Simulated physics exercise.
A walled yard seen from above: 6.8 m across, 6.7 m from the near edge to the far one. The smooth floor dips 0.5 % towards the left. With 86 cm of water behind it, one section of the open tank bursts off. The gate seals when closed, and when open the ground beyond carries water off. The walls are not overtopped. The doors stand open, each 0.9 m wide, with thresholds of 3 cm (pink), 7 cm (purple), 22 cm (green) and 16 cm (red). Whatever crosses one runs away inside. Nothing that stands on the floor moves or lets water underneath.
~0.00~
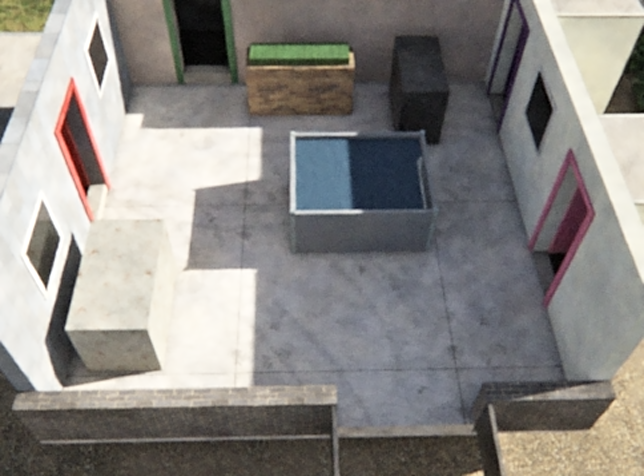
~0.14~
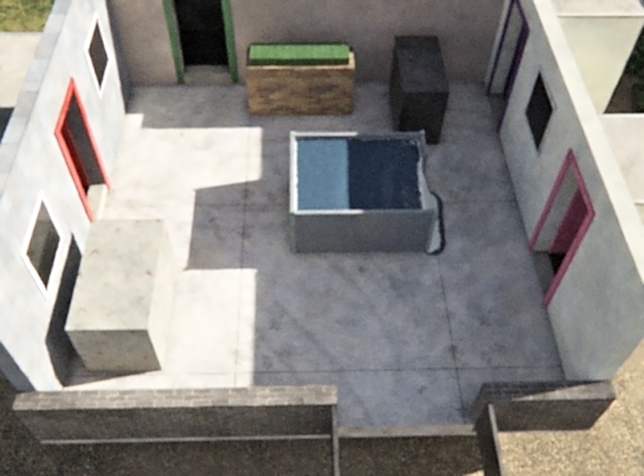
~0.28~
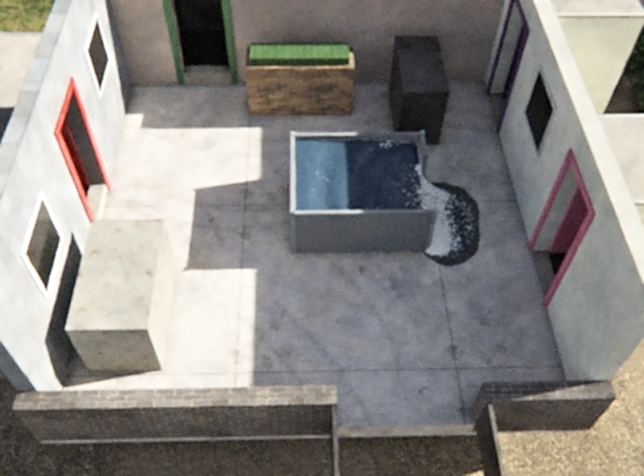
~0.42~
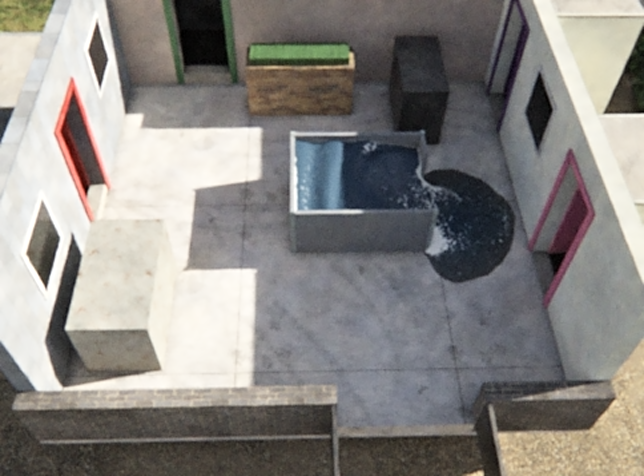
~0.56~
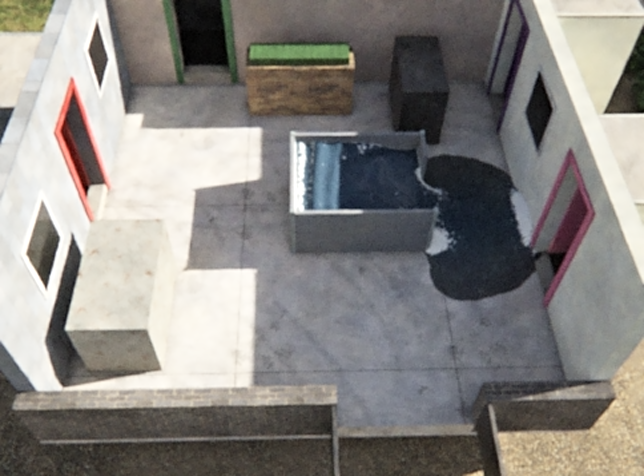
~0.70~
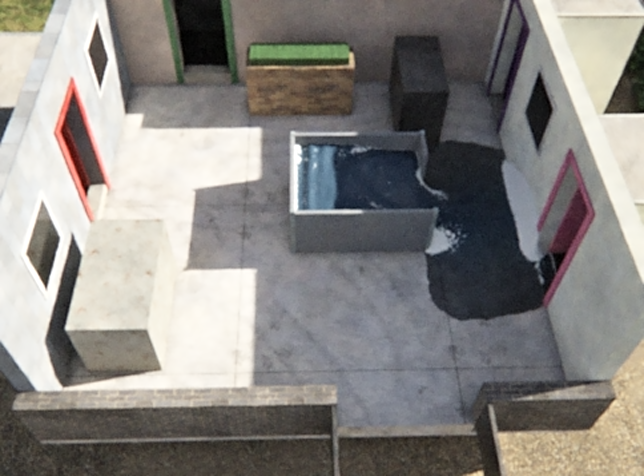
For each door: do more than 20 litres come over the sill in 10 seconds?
Within that time: At the pink door it goes over the limit; at the purple door it exceeds the limit; at the green door it does not reach the limit; at the red door it stays under the limit.
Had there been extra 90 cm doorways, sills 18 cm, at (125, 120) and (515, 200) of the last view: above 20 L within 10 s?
In turn: Below, past it.
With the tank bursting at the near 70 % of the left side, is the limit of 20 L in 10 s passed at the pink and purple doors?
Then: Pink past it, purple not over.
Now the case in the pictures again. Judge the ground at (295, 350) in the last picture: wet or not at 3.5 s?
It is flooded.
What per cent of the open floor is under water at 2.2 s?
Some 25 per cent of it.
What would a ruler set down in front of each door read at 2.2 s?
In cm: Pink 20, purple 9, green 0, red 0.
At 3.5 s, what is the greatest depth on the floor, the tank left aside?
Up to some 28 cm.
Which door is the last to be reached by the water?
It is the red one.
After 1.4 s water covers 15 % of the floor and is deepest (51 cm) near (519, 224); pink door 26 cm at the sill, 96 L in, purple door 8 cm at the sill, 0 L in, green door not reached, red door not reached.
After 2.2 s water covers 25 % of the floor and is deepest (38 cm) near (551, 392); pink door 20 cm at the sill, 230 L in, purple door 9 cm at the sill, 1 L in, green door not reached, red door not reached.
After 3.5 s water covers 45 % of the floor and is deepest (28 cm) near (445, 86); pink door 13 cm at the sill, 336 L in, purple door 14 cm at the sill, 13 L in, green door not reached, red door not reached.
After 6.0 s water covers 75 % of the floor and is deepest (16 cm) near (439, 105); pink door 8 cm at the sill, 424 L in, purple door 15 cm at the sill, 135 L in, green door 3 cm at the sill, 0 L in, red door not reached.
After 10.0 s water covers 95 % of the floor and is deepest (9 cm) near (422, 176); pink door 6 cm at the sill, 470 L in, purple door 8 cm at the sill, 182 L in, green door 2 cm at the sill, 0 L in, red door 6 cm at the sill, 0 L in.
